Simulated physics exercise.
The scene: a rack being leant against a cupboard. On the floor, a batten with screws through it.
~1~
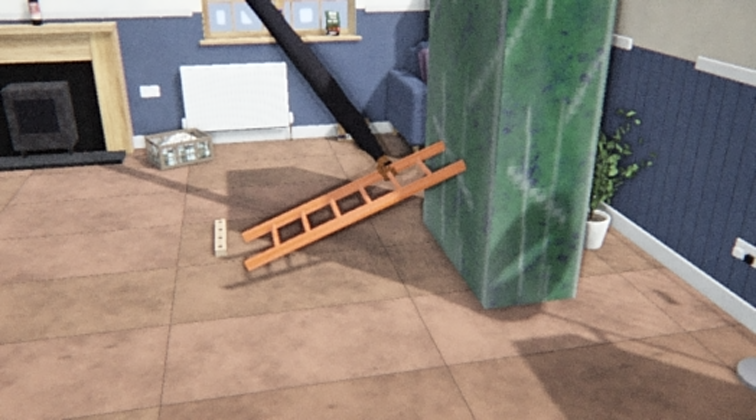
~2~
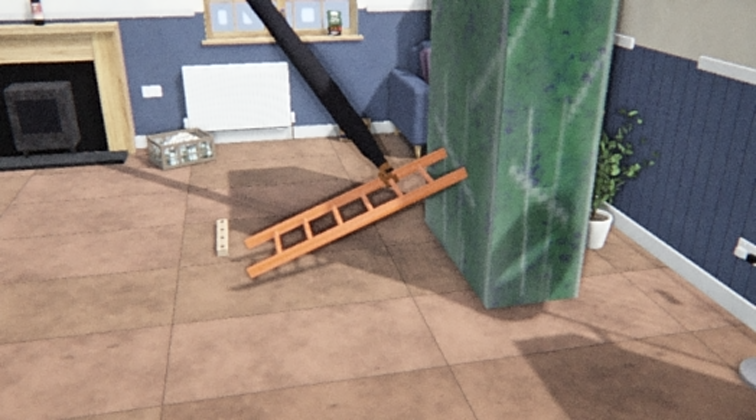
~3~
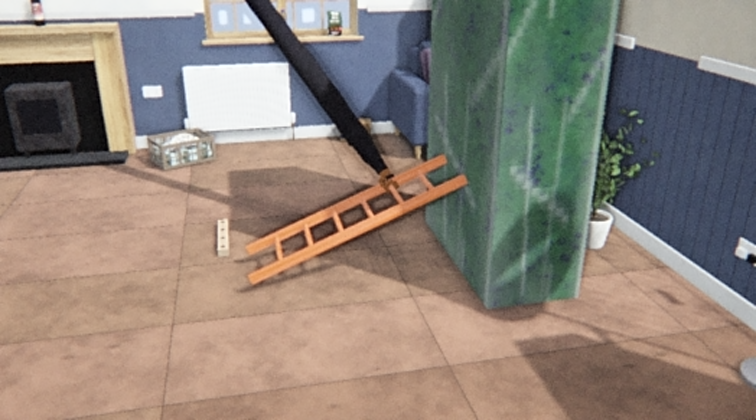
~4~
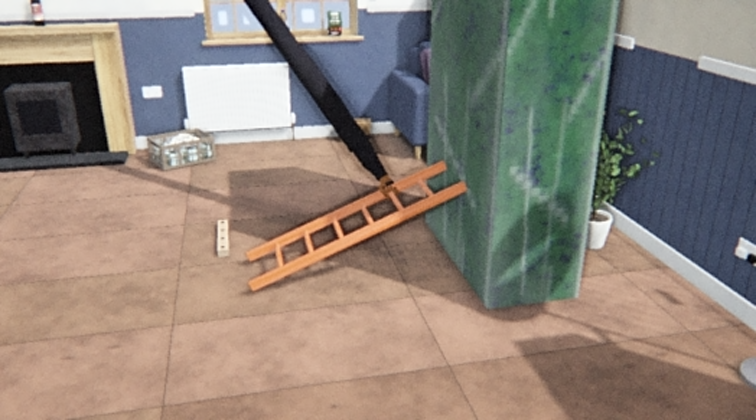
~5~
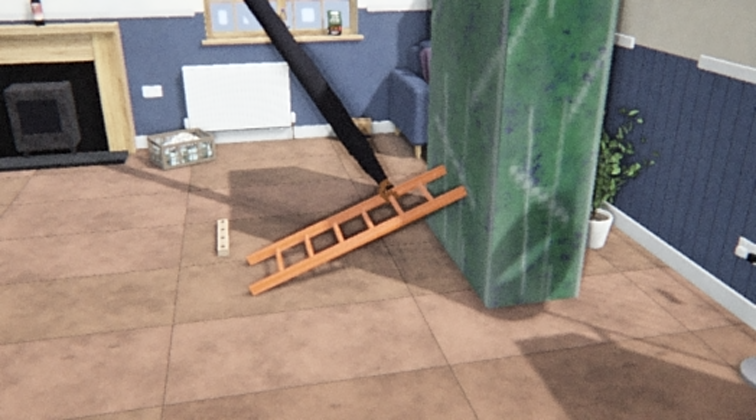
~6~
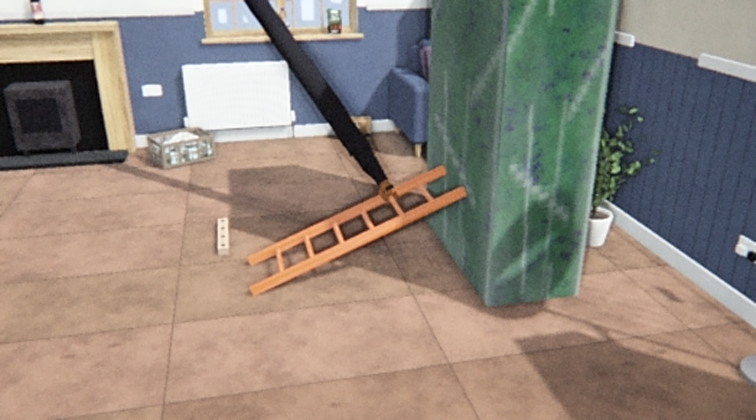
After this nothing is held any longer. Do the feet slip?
The orange rack gives way at the feet.
Then, 0.18 s after the last picture, orange rack tipped 5° from how it was near (350, 237).
Then, 0.26 s after the last picture, orange rack tipped 14° from how it was near (347, 251).
Then, 0.32 s after the last picture, orange rack tipped 22° from how it was near (345, 266).
At rest, the orange rack slides out and falls, near (345, 265).
